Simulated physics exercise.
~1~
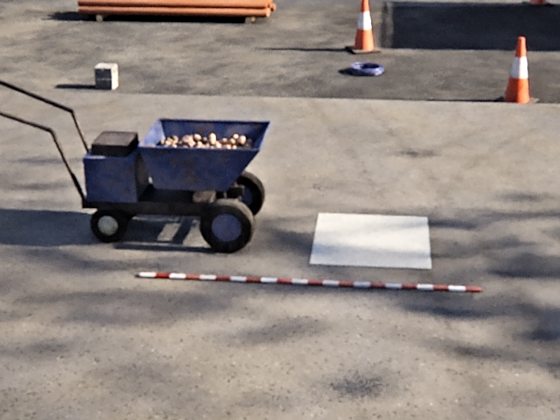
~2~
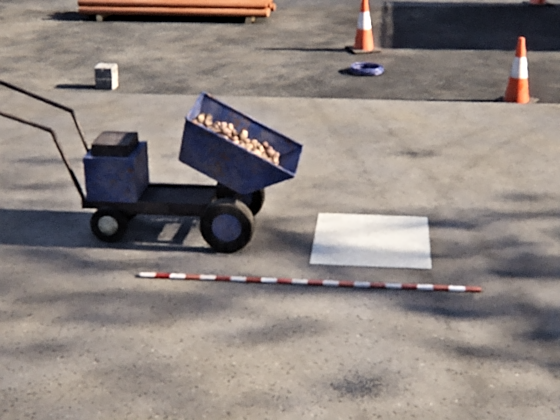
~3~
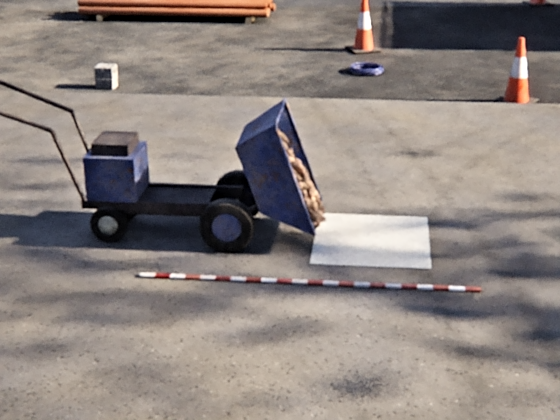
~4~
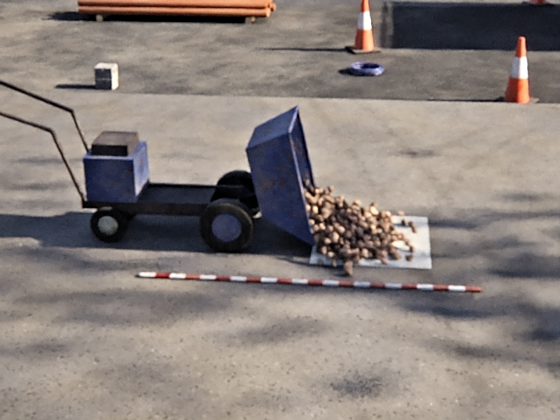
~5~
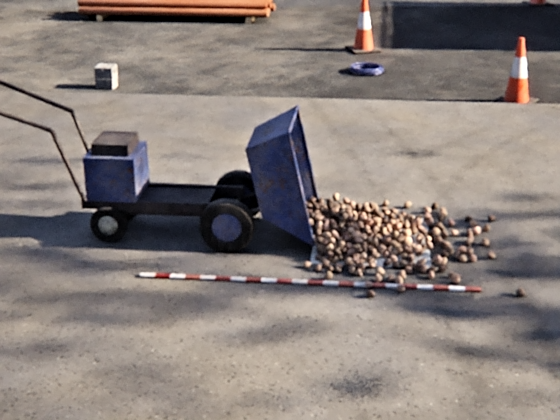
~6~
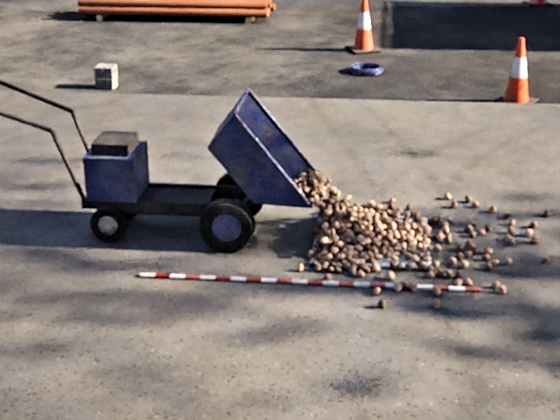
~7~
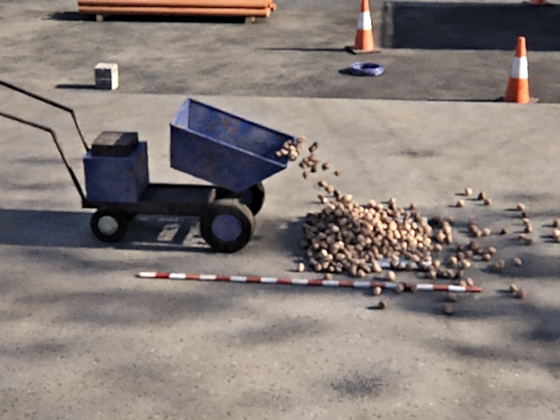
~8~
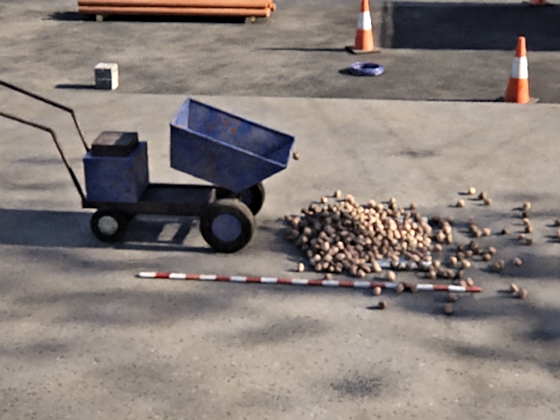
A blue powered barrow's tray tips steeply forward to the right, pouring brown stones over a pale sheet behind a red-and-white striped pole, then swings partway back, shedding a few more, and stays slightly tilted beside a heap with stones scattered to its right.
